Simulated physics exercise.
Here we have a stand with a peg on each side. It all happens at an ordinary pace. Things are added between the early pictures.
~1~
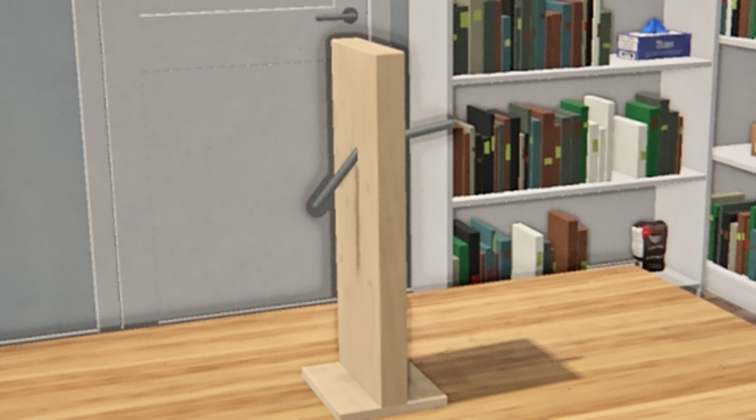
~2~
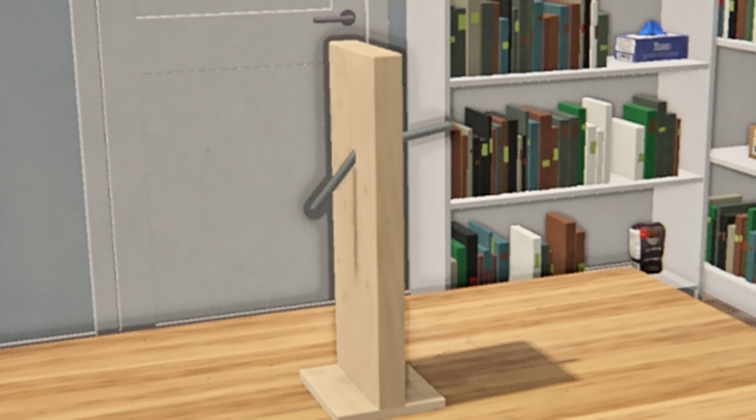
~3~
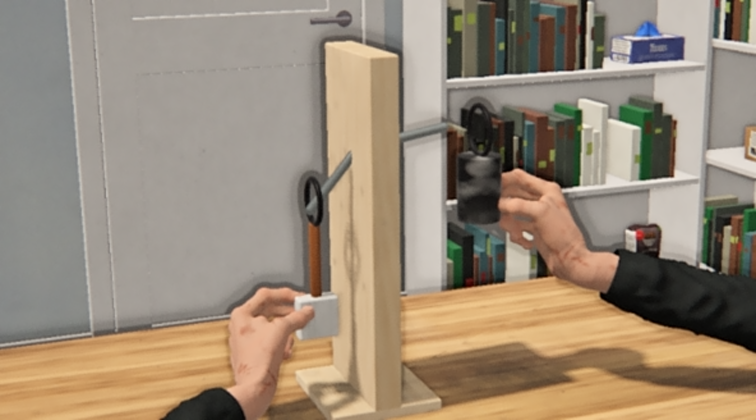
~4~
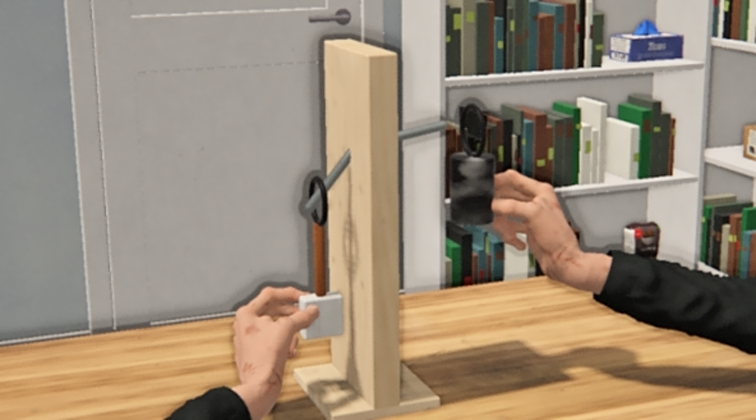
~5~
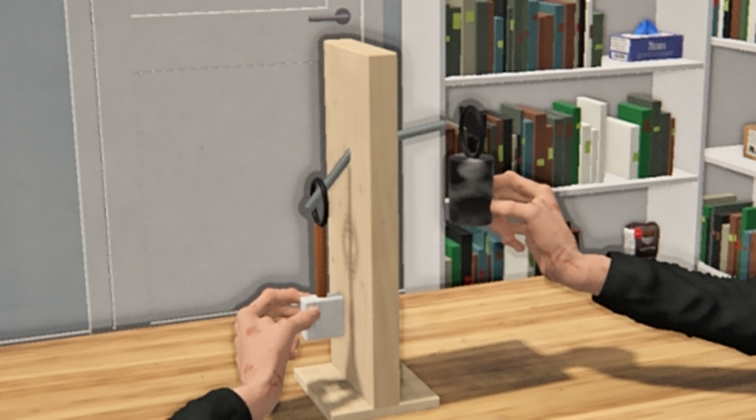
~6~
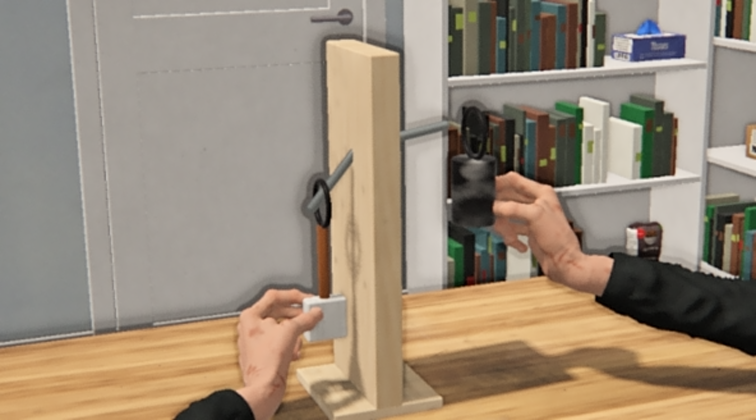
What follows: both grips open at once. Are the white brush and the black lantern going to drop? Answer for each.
Here the white brush drops to the table, the black lantern drops to the table.
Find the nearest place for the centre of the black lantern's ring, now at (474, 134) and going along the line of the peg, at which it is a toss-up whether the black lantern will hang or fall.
Close to (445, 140).
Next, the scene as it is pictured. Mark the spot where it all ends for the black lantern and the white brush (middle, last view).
The black lantern around (473, 325); the white brush around (224, 406).
Then, 0.16 s past the last view, white brush leaning 18° off how it started near (308, 309); black lantern in the air near (473, 220).
Then, 0.32 s past the last view, white brush come down near (282, 326); black lantern come down near (473, 320).
Then, 0.44 s past the last view, white brush in the air near (247, 362); black lantern come down near (473, 325).
Finally, the white brush falls off, near (224, 406); the black lantern falls off, near (473, 325).
